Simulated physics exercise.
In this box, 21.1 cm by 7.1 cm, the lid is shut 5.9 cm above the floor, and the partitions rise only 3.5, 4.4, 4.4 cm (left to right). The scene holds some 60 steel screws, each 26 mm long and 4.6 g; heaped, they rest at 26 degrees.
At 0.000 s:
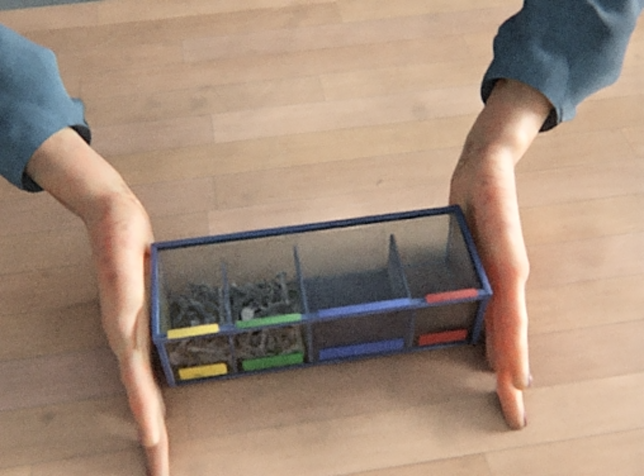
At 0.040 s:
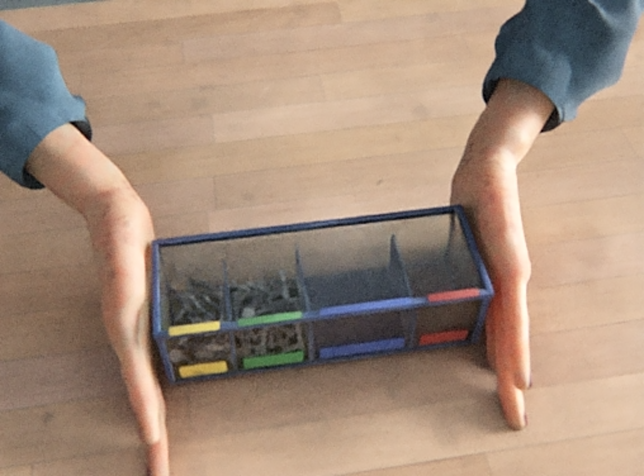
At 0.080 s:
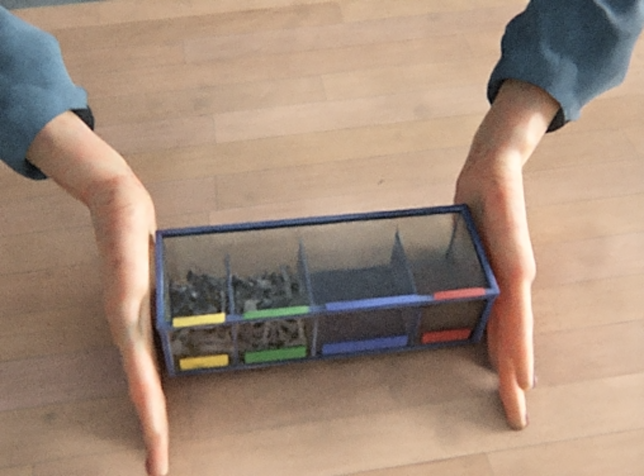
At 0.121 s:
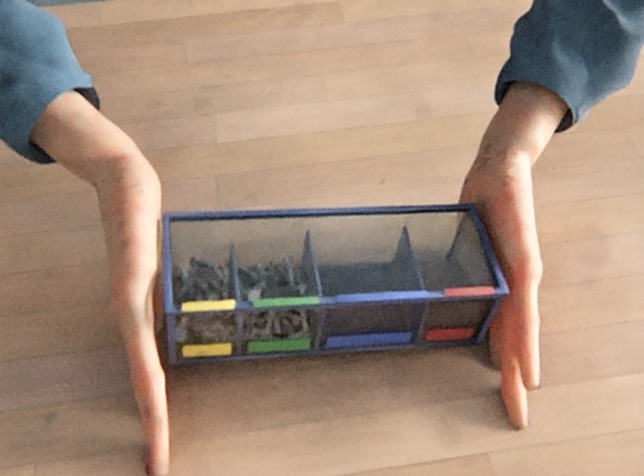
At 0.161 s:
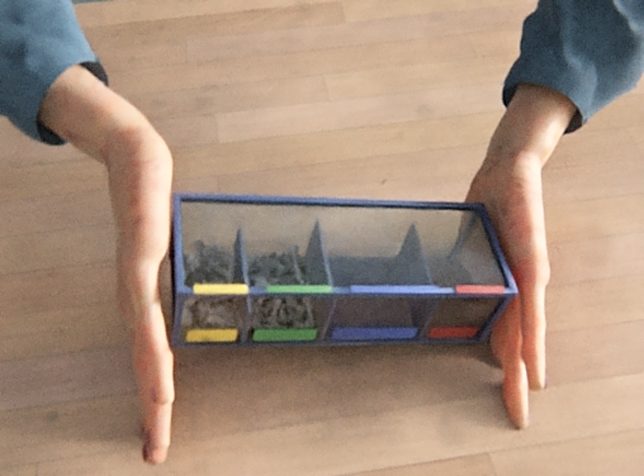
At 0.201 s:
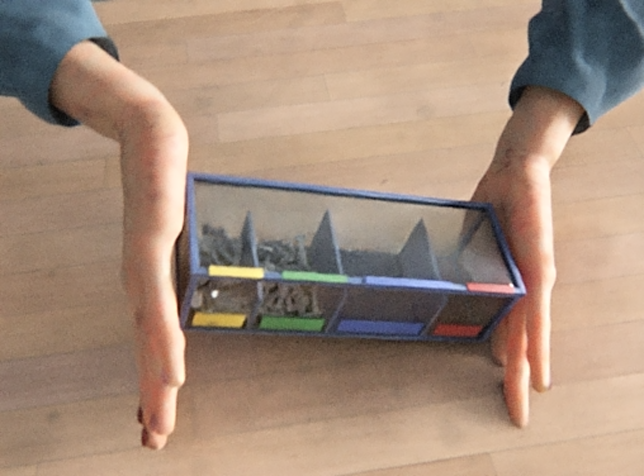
Two hands hold a clear divided box of small metal pieces and raise its left end.
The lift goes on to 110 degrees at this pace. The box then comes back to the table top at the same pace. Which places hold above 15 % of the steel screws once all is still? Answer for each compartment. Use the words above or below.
Red compartment: Below; blue compartment: Below; green compartment: Above; yellow compartment: Below.
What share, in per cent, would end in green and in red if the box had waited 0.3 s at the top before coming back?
Result - green: 75 %; red: 10 %.
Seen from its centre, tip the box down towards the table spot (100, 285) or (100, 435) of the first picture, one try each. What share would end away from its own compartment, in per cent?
The share comes to roughly 45 in a hundred, then roughly 40 in a hundred.
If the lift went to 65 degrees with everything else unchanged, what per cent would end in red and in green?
Shares: Red 0 and green 55, per cent.
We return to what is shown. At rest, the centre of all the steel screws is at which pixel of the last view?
My guess is close to (289, 318).
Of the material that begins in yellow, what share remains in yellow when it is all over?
Share retained: Approx. 0 %.
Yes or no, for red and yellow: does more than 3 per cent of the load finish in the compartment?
For red, it does, for yellow, it does not.
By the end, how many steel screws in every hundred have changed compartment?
It works out to about 60 per cent.
After 0.99 s, tilt 110 degrees; blue 5 %, green 65 %, yellow 25 %.
After 1.51 s, tilt 49 degrees; red 10 %, blue 5 %, green 85 %.
After 2.10 s, tilt 0 degrees; red 10 %, blue 5 %, green 85 %.
At rest (2.5 s), red 10 %, blue 5 %, green 85 %, yellow 0 %.
